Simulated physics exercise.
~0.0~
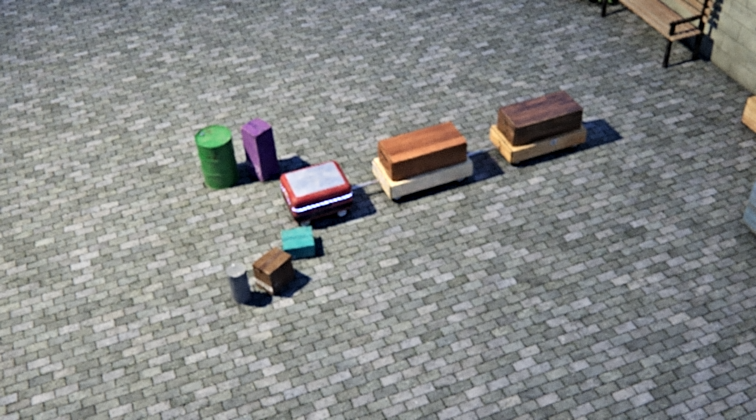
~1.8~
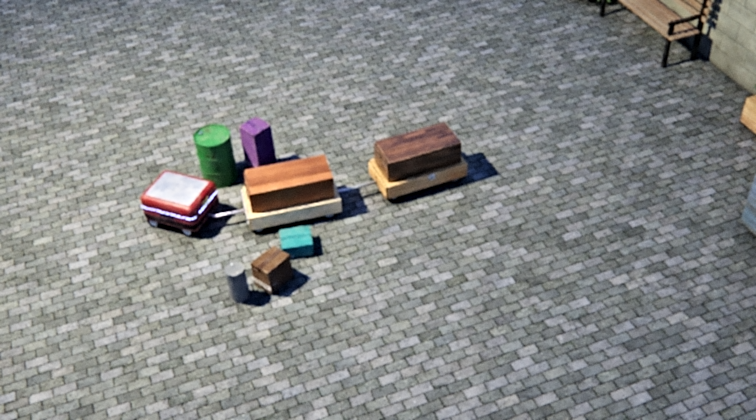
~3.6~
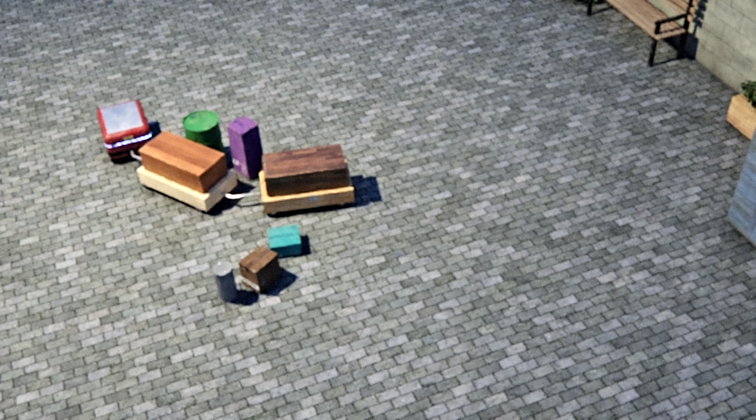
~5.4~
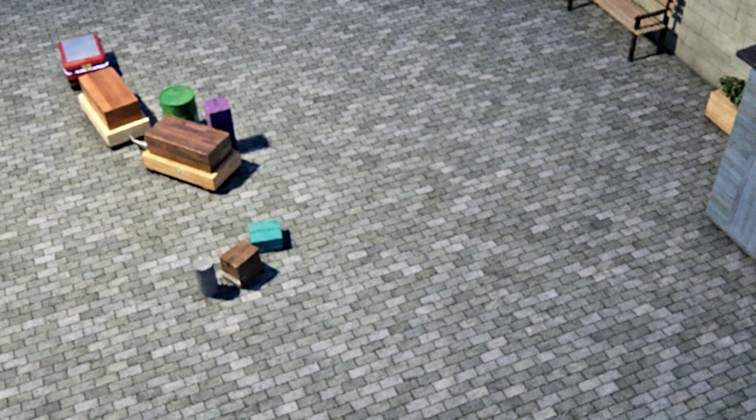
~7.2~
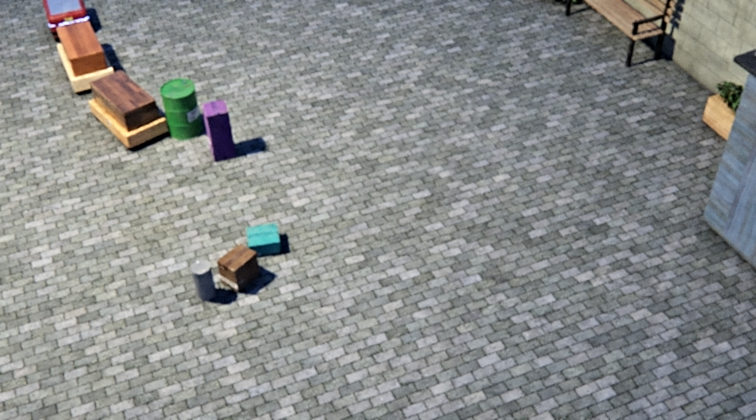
A grey paved yard is seen from above at an angle, with a bench by a wall at the upper right. A red and white tug heads a line of two carts carrying long brown boxes, near an upright green drum and purple box, while a turquoise box, a brown box and a grey canister sit below. The tug moves left past them, then curves upward with the carts following. As the carts swing round, the drum and then the purple box shift upward. The train ends at the upper left, with both displaced items standing and the lower three unmoved.
